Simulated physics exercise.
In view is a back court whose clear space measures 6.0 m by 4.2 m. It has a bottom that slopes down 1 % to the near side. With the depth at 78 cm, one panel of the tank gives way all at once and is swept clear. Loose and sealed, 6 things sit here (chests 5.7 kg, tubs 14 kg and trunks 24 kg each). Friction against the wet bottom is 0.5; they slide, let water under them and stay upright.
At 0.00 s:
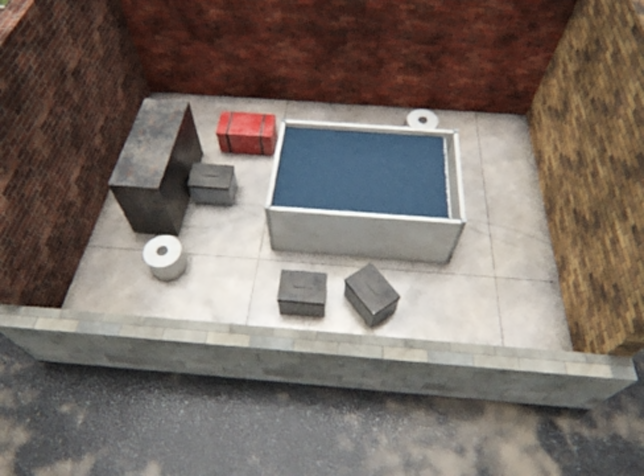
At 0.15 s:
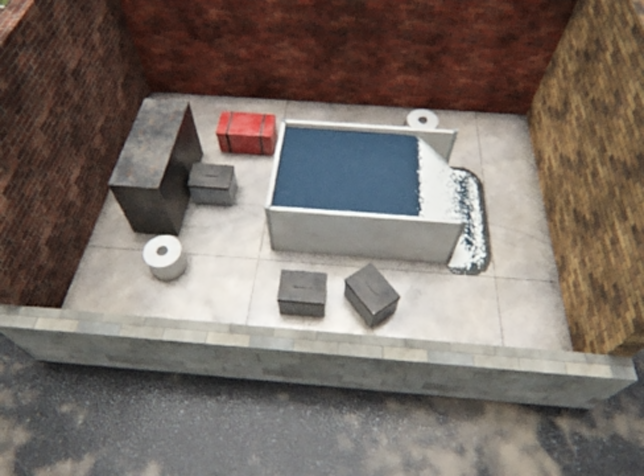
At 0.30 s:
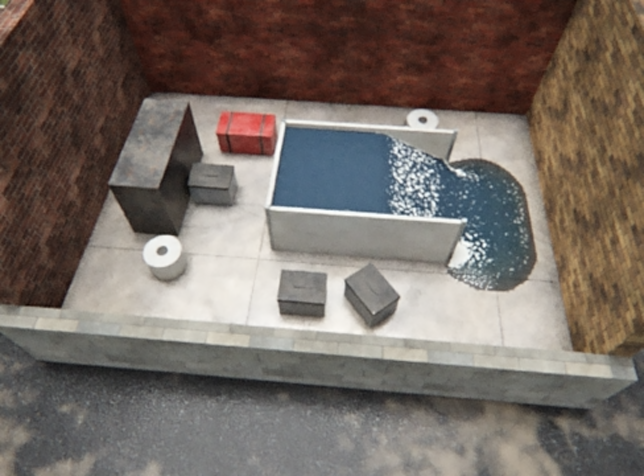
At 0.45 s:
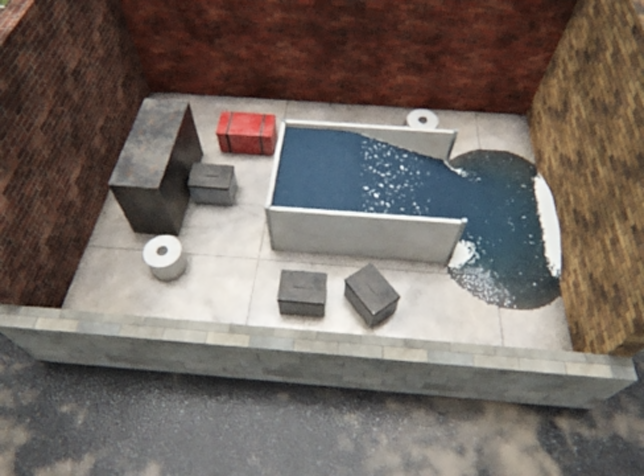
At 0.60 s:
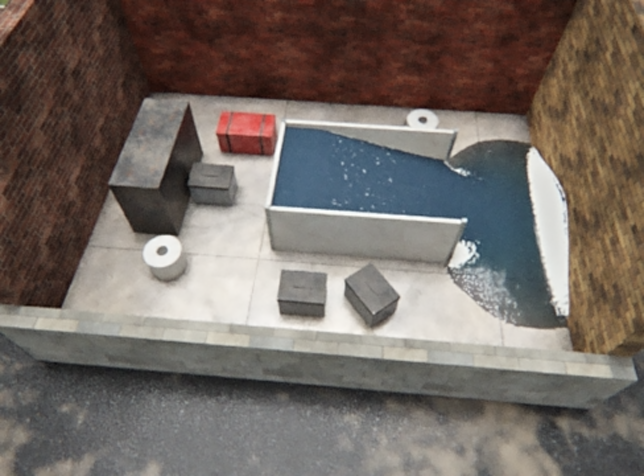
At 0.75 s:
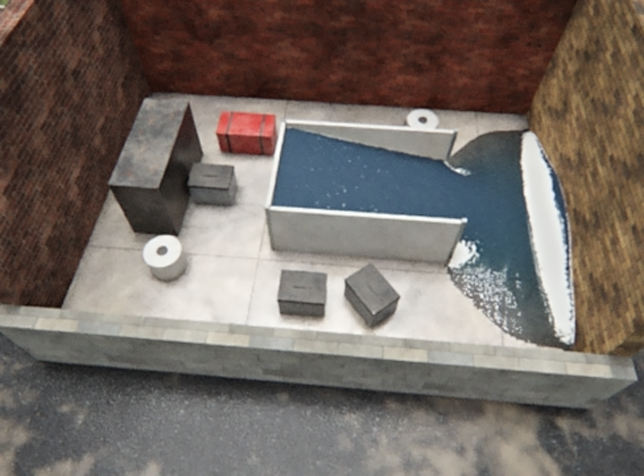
At the start, a white-walled tank of blue water stands in a brick-walled court among boxes and white cylinders. Its right panel gives way, and water pours out across the pale floor, reaches the right wall and spreads along it toward the near side, while the surrounding objects stay still.
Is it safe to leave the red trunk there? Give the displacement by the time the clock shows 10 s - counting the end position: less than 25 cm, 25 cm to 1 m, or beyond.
By then the red trunk has gone a modest distance.
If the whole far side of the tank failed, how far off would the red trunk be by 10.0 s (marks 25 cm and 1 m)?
Result: The red trunk goes a long way.
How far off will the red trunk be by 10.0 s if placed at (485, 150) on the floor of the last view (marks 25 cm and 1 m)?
Outcome: It is taken a long way.
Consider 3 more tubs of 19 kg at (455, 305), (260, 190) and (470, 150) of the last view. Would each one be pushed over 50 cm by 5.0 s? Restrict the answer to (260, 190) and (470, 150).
Respectively: Inside the limit and outside the limit.
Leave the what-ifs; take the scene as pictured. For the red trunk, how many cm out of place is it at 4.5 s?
By that time, close to 30 cm.
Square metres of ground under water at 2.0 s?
Roughly 12.0 m2.
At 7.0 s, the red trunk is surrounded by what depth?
Somewhere close to 15 cm.
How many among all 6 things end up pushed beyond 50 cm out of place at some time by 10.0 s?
I make it 6.
After 2.0 s the red trunk is near (246, 123), 0.0 m from its start, aground; 0 afloat.
After 4.5 s the red trunk is near (225, 121), 0.3 m from its start, aground; 5 afloat.
After 7.0 s the red trunk is near (183, 98), 1.0 m from its start, afloat; 6 afloat.
After 10.0 s the red trunk is near (220, 101), 0.6 m from its start, afloat; 6 afloat.
